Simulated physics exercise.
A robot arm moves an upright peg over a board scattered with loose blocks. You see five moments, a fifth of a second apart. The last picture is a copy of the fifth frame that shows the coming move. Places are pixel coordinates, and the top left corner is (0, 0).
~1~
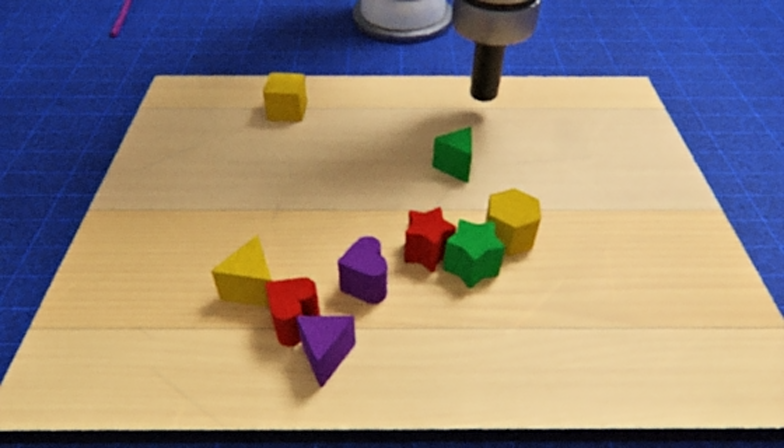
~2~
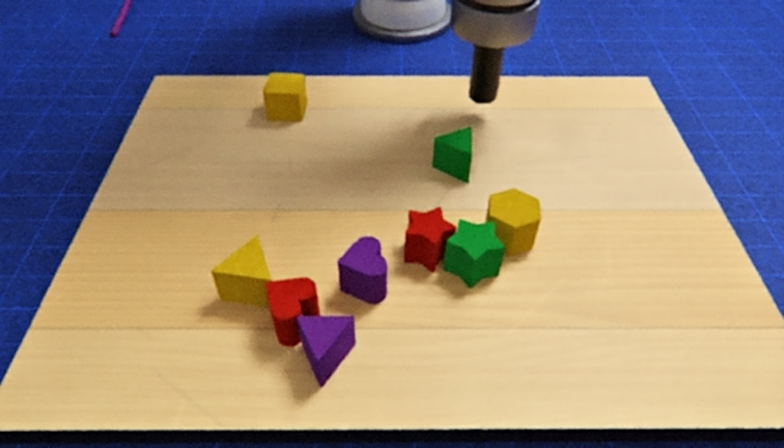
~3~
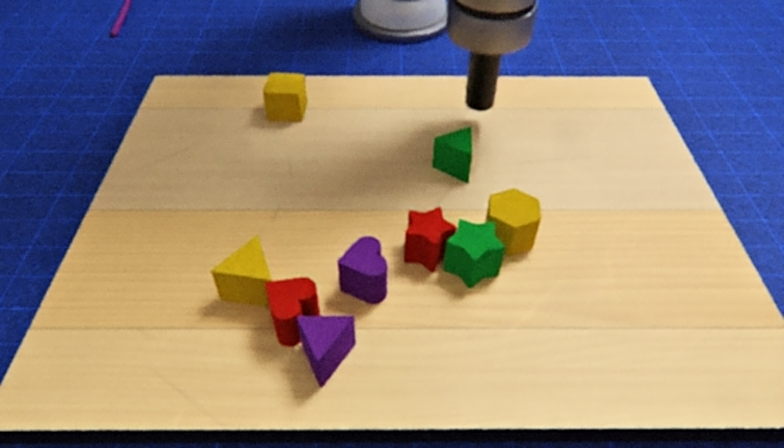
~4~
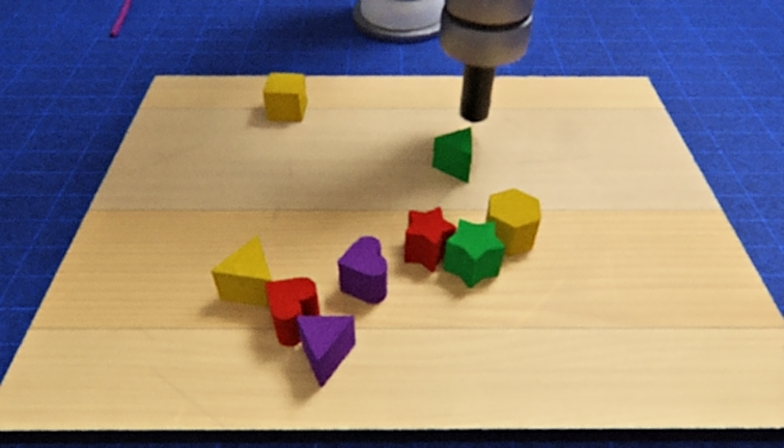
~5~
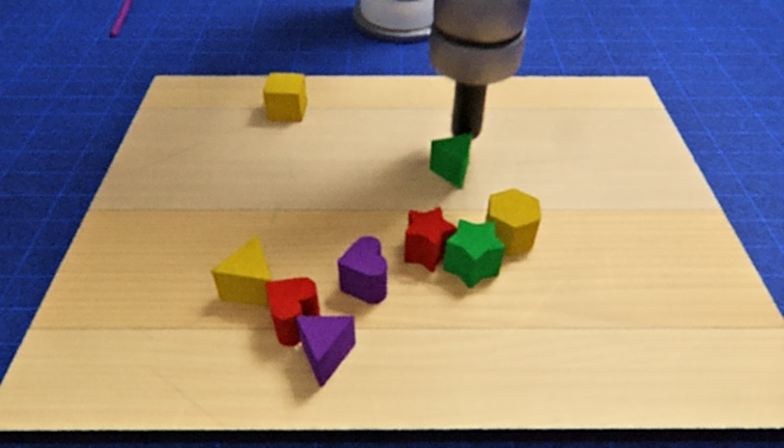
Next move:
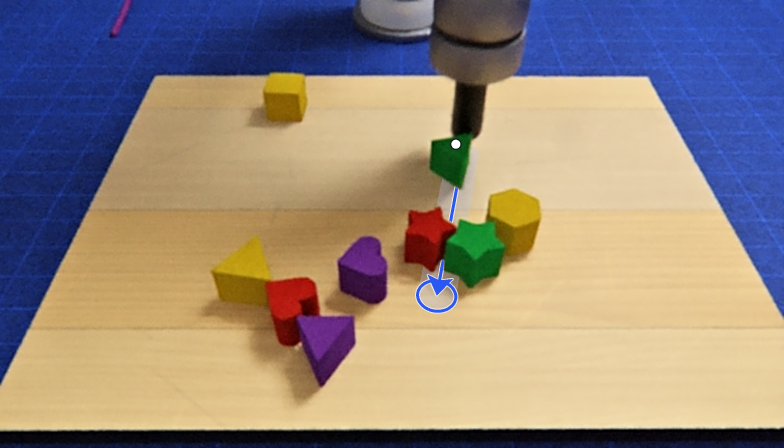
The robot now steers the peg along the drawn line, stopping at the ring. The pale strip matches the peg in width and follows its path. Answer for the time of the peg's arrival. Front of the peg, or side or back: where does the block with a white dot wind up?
The block with a white dot slips off.
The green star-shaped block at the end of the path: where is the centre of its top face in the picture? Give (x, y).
By then it is at (484, 266).
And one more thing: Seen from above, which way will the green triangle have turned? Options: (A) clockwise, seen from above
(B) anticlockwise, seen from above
Letter A.
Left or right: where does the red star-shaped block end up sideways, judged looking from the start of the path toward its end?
Right-hand side.
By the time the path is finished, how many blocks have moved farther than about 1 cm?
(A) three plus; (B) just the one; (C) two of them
A: Three plus.
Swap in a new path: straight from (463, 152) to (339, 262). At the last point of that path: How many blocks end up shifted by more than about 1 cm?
It shifts a single block.
The line goes from (463, 152) directly to (437, 296); the dot is on the green triangle.
On the path given first. One third of the way, peg at (458, 174); green triangle at (436, 178), turned 80° clockwise.
Two thirds of the way, peg at (449, 221); red star-shaped block at (422, 233); green triangle at (413, 198), turned 100° clockwise; green star-shaped block at (479, 242).
At the end, peg at (439, 276); purple heart-shaped block at (359, 257); red star-shaped block at (401, 258), turned 45° clockwise; green triangle at (413, 199), turned 100° clockwise; green star-shaped block at (484, 266), turned 90° anticlockwise.
